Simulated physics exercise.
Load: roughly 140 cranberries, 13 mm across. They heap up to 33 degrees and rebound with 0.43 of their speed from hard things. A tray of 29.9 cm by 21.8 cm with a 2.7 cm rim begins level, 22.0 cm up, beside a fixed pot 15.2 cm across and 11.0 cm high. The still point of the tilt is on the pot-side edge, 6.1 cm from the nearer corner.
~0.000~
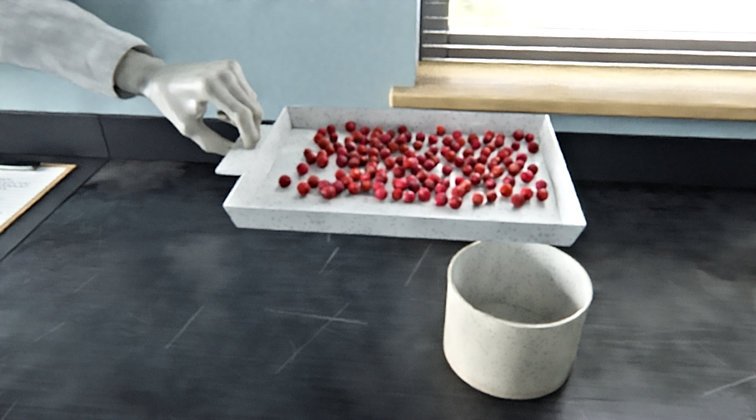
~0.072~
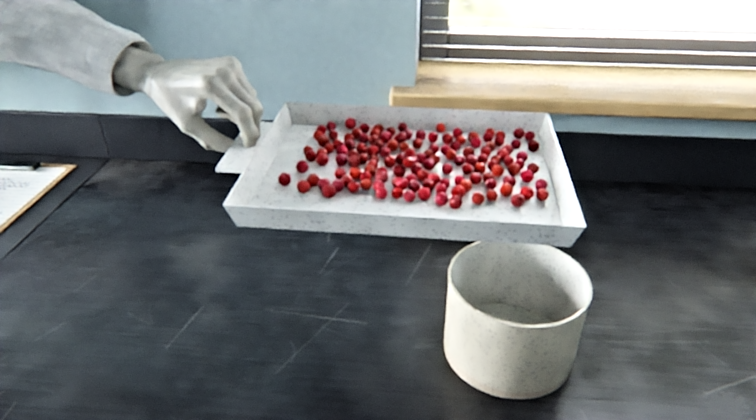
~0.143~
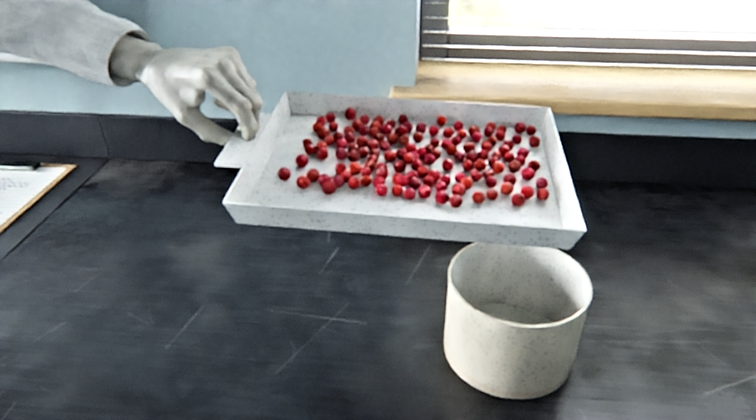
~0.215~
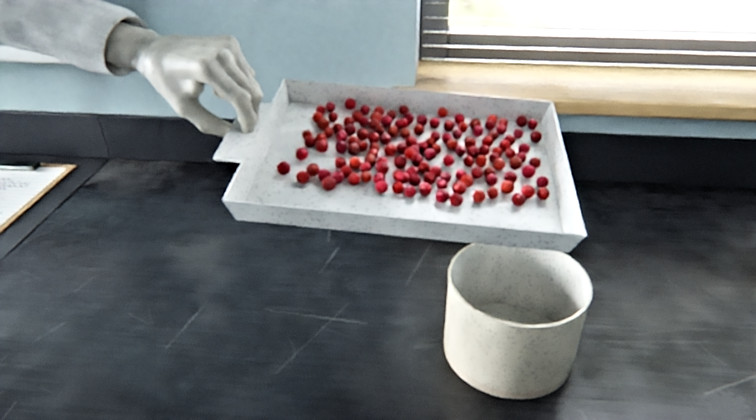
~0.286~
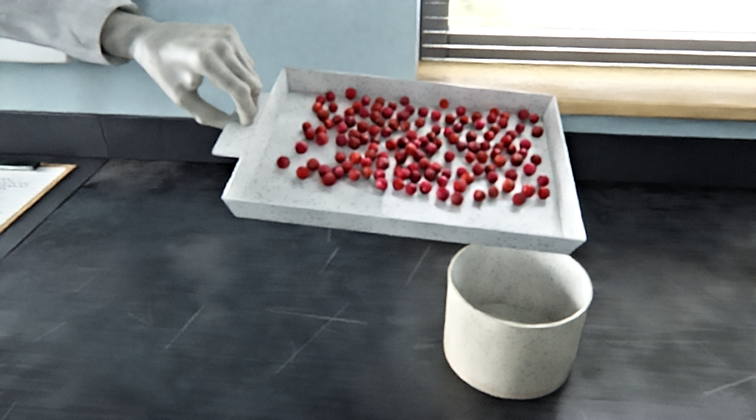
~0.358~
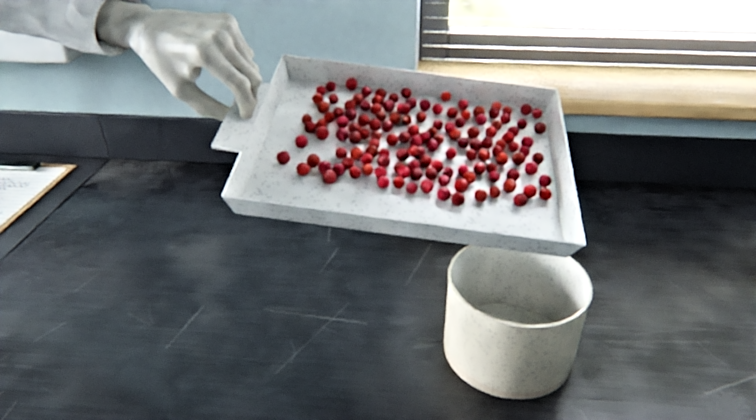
On a dark, scratched countertop beside a window, a pale hand grips the tab of a shallow white tray of red cranberries, level above and behind an empty round pot. The hand tilts the tray gradually, its far side rising and its right front corner lowest, while the berries stay scattered across it.
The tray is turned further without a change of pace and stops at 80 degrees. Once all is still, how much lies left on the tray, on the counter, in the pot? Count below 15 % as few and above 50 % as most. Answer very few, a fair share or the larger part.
Tray: The larger part, counter: Very few, pot: Very few.
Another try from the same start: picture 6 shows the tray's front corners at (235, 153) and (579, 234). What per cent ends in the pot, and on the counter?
Pot 0, counter 5.
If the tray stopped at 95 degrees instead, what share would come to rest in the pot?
It would be near 5 per cent.
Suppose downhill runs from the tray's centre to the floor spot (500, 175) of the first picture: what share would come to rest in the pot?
Some 0 per cent.
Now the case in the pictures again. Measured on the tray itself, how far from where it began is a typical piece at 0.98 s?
About 8 cm.
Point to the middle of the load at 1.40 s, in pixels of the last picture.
Near (470, 192).
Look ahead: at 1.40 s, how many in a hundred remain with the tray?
About 100 per cent.
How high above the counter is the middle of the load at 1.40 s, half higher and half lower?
Roughly 26 cm.
After 0.98 s, tilt 45 degrees; the tray holds 100 %, the pot 0 %.
After 1.40 s, tilt 66 degrees; the tray holds 100 %, the pot 0 %.
After 1.90 s, tilt 80 degrees; the tray holds 95 %, the pot 0 %.
By 2.5 s all is still; tray 95 %, counter 5 %, pot 0 %.
